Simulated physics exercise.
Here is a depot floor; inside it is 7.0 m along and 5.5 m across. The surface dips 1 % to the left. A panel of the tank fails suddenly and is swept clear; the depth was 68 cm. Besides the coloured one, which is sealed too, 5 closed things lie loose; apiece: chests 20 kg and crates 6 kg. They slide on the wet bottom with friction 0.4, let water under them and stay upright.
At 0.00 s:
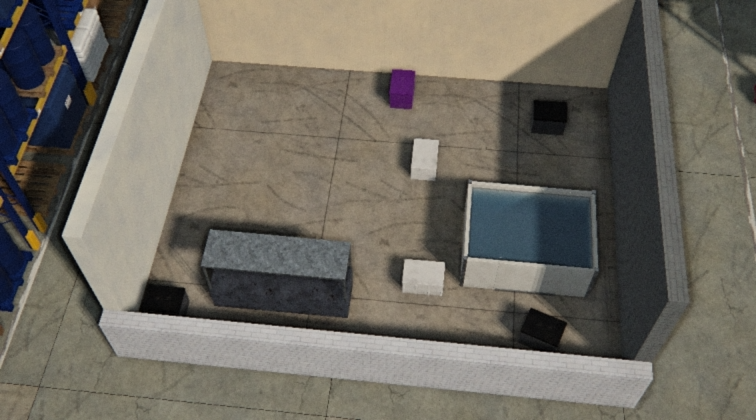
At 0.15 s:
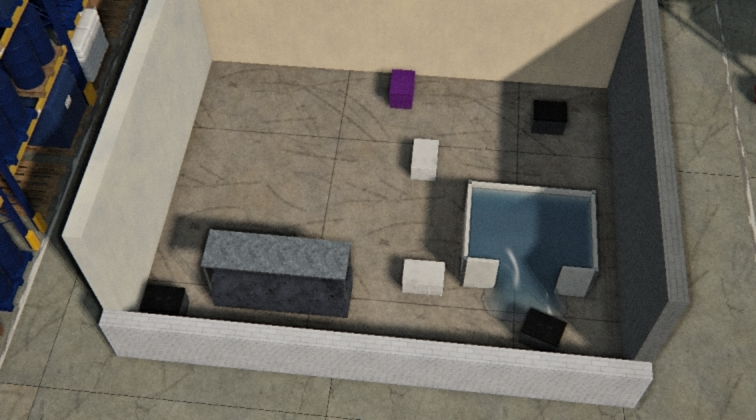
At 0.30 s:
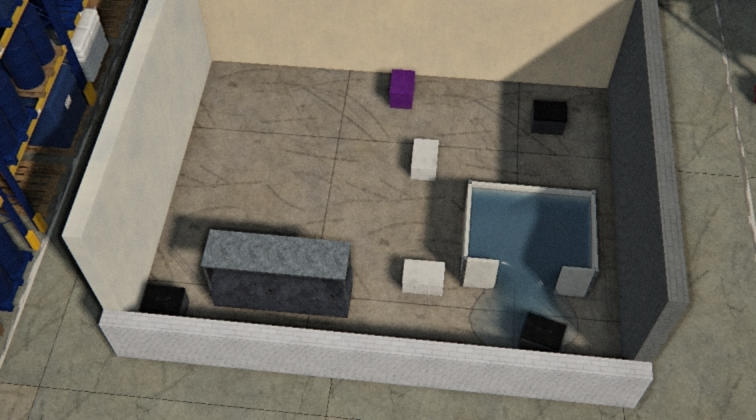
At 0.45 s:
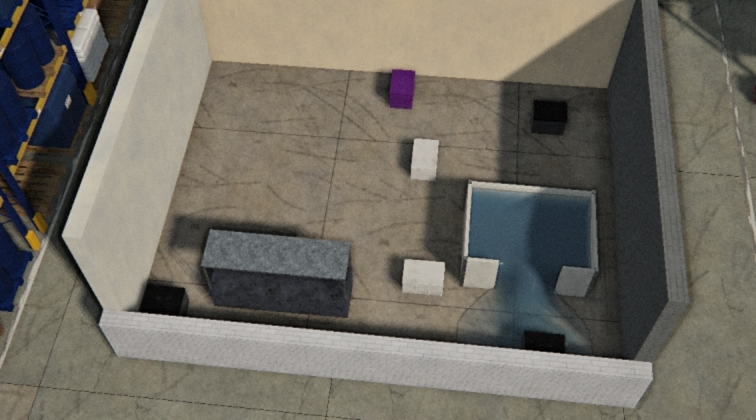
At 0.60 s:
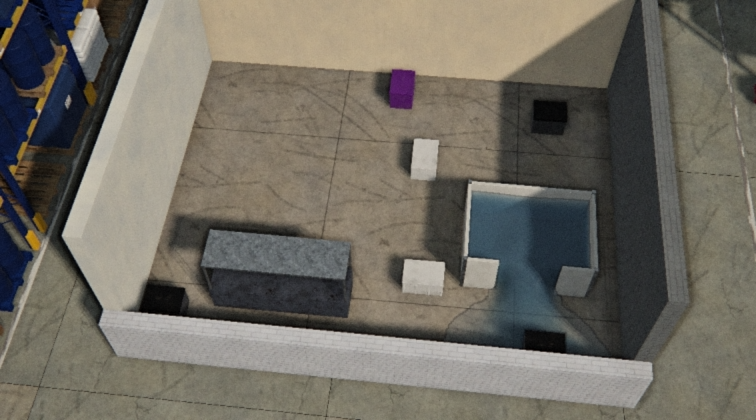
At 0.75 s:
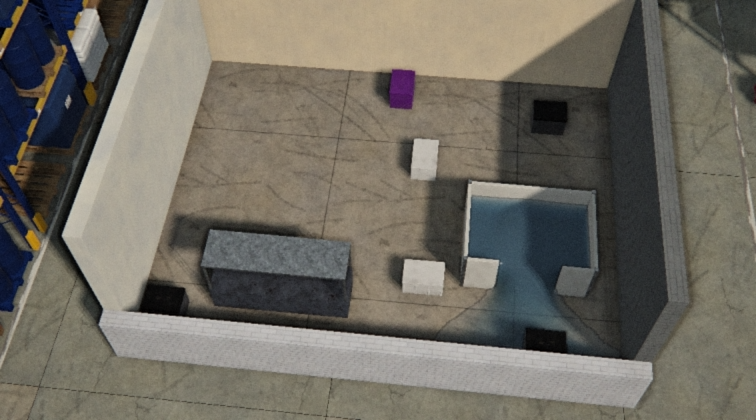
Water poured through a gap that opened in the front of the tank and spread across the floor, pushing a nearby black box up against the front wall, while the purple chest stayed put.
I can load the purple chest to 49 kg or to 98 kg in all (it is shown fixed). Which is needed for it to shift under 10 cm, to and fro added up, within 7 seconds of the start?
I expect that the lower weight is enough.
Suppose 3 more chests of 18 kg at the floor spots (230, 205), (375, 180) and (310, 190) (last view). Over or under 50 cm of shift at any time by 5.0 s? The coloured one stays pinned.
In turn: Under, under, short of it.
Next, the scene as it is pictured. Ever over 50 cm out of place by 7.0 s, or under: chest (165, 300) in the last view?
Answer: Over.
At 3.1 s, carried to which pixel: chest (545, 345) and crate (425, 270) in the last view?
Around (599, 294) and (429, 244).
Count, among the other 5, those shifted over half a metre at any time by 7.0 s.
2 of them.
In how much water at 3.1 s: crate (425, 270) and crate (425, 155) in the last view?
Roughly 2 and 0 cm.
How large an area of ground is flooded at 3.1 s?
About 19 m2.
After 1.4 s the purple chest would be 0 cm from its start with 49 kg and 0 cm from its start with 98 kg; 0 cm of water round it then.
After 3.1 s the purple chest would be 0 cm from its start with 49 kg and 0 cm from its start with 98 kg; 0 cm of water round it then.
After 4.9 s the purple chest would be 0 cm from its start with 49 kg and 0 cm from its start with 98 kg; 3 cm of water round it then.
After 7.0 s the purple chest would be 0 cm from its start with 49 kg and 0 cm from its start with 98 kg; 3 cm of water round it then.
